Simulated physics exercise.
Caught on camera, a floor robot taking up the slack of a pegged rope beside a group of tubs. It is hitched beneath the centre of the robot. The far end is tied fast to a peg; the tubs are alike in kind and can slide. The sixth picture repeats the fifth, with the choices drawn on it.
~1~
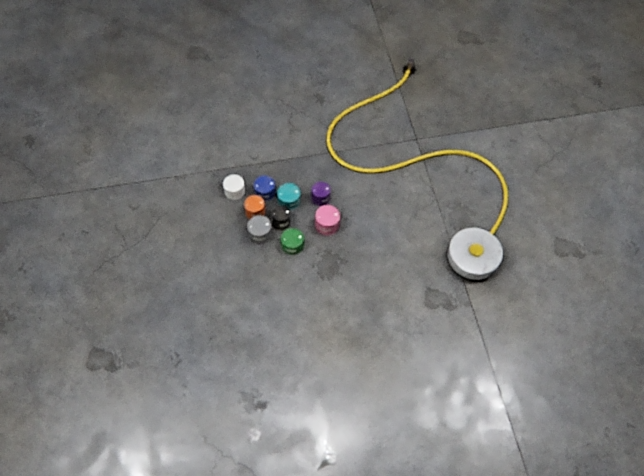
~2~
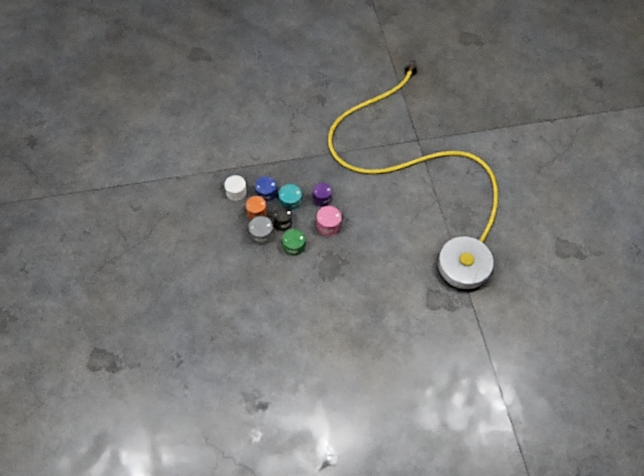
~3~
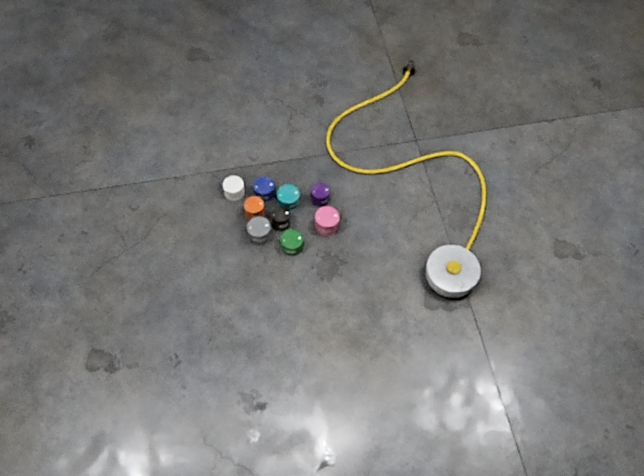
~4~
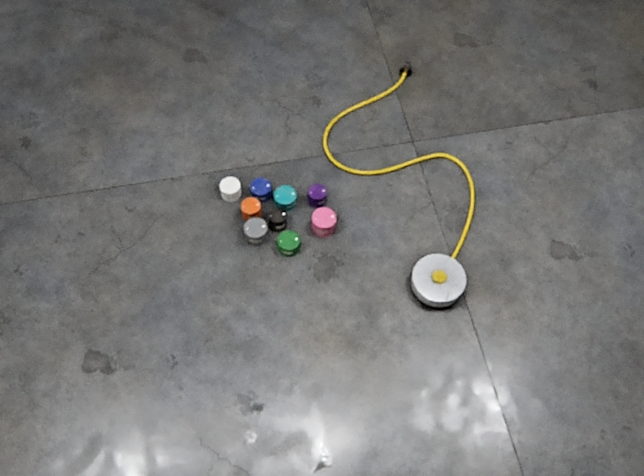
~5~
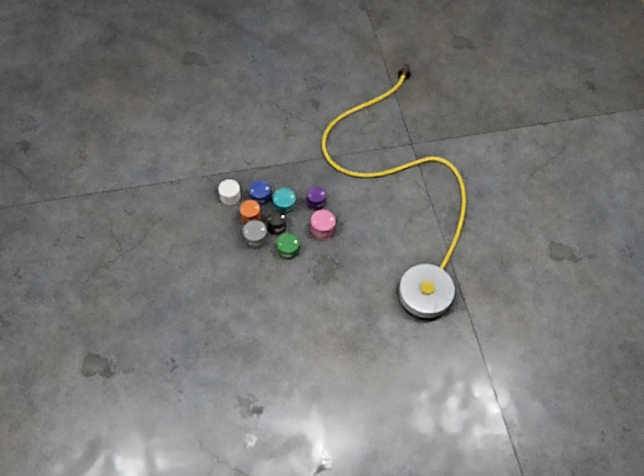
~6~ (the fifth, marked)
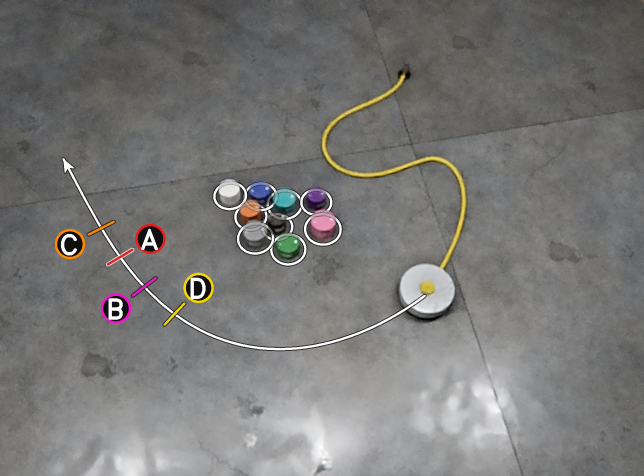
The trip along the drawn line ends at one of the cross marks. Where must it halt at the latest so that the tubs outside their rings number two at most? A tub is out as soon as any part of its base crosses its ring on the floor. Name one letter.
The farthest stop within the limit is C.
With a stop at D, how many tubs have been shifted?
The count is none.
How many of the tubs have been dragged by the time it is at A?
By then, none.
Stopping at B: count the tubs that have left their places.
By then, none.
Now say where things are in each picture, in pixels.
In the first frame, black tub (281, 218); turquoise tub (289, 196); orange tub (255, 208).
In the second frame, robot (465, 263); purple tub (322, 195).
In the third frame, robot (452, 272); pink tub (327, 221).
In the fourth frame, robot (438, 281); grey tub (256, 232).
In the fifth frame, robot (426, 292); peg (405, 70); black tub (277, 223); turquoise tub (284, 201).
On the marked copy, A at (120, 257); B at (144, 287); C at (101, 228); D at (175, 314); the route from (425, 296) via (185, 321) to (63, 159).
With C. Early on, robot (299, 345).
Further on, robot (165, 304).
At the end, robot (99, 223); none over the rings.
As for the rest, A is within the limit but short; B is within the limit but short; D is within the limit but short.
